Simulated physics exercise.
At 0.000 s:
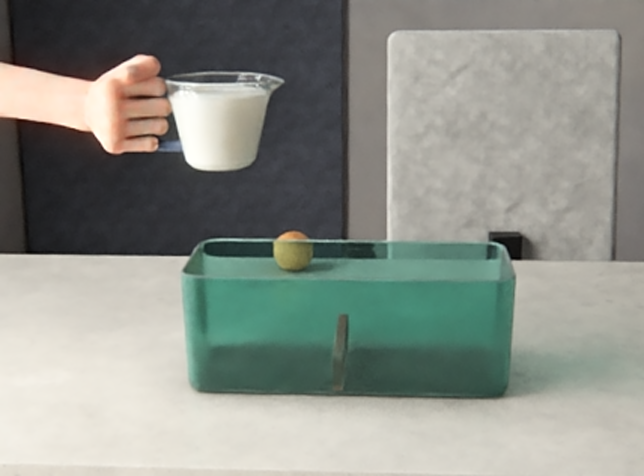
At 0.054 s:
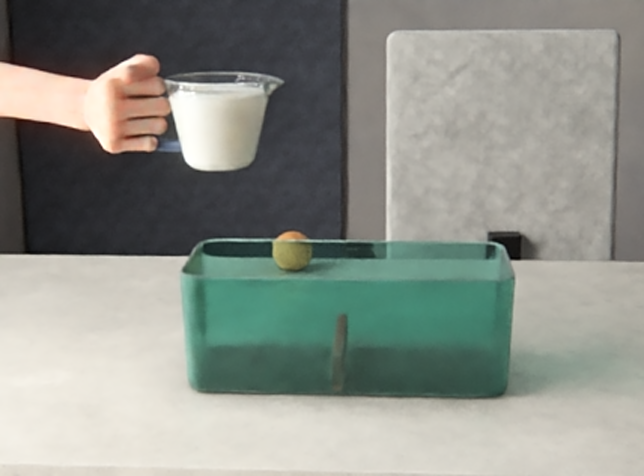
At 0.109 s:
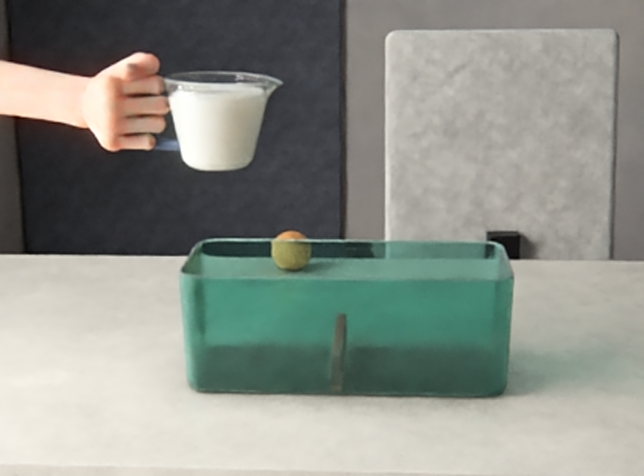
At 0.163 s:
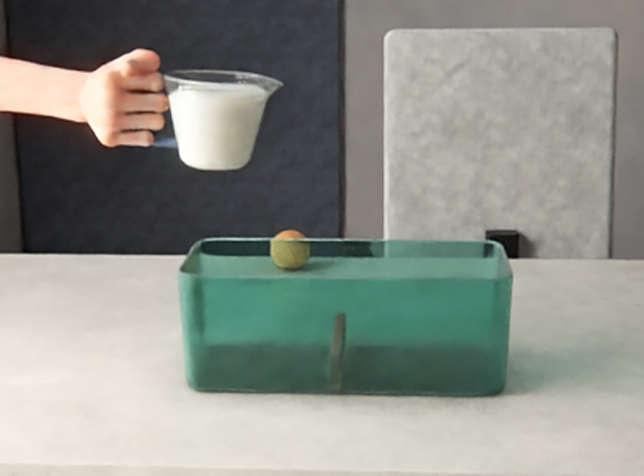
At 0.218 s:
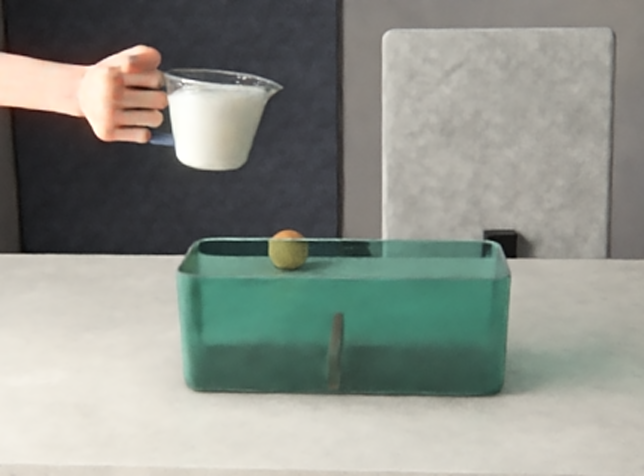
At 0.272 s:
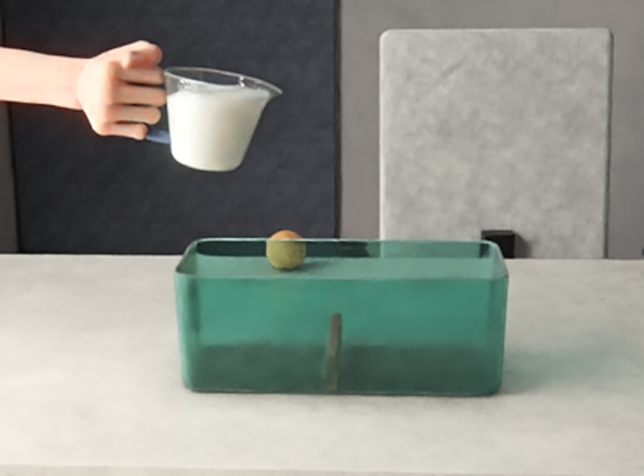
A hand reaching in from the left holds a clear, flared glass jug of white milk above a pale grey table, seen from the front and slightly above, with dark and light grey panels behind. Below the jug sits a translucent green oblong basin with a low upright divider and a small orange-and-green ball near its rim. The hand gradually tilts the jug slightly to the right, while the view shifts very slightly.
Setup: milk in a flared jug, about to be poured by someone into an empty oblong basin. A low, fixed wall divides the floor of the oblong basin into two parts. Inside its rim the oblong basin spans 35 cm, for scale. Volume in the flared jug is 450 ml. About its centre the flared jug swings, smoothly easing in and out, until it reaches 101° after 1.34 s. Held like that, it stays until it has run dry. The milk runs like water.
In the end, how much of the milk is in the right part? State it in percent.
Roughly 64 percent is in the right part.
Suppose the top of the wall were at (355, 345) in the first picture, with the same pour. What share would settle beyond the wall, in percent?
Estimate: About 45 percent.
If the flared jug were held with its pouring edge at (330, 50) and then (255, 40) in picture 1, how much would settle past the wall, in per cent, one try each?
Result: 95 per cent, then 25 per cent.
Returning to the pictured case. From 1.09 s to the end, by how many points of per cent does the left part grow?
That works out to roughly 20 per cent of the whole.
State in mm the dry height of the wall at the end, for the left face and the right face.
Measured: Left around 34 mm, right around 30 mm.
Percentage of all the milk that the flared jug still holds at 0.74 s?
Roughly 68 %.
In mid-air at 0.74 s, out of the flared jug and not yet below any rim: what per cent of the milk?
Close to 22 in a hundred.
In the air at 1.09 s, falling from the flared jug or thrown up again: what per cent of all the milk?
About 16 percent.
After 0.74 s the tilt is 59° and 68 per cent is still to pour, 1 is left of the wall and 9 right of it.
After 1.09 s the tilt is 92° and 12 per cent is still to pour, 15 is left of the wall and 57 right of it.
After 1.45 s the tilt is 101° and 0 per cent is still to pour, 34 is left of the wall and 64 right of it.
After 1.84 s the tilt is 101° and 0 per cent is still to pour, 34 is left of the wall and 65 right of it.
In the end 34 per cent lies left of the wall, 64 right of it and 1 outside.
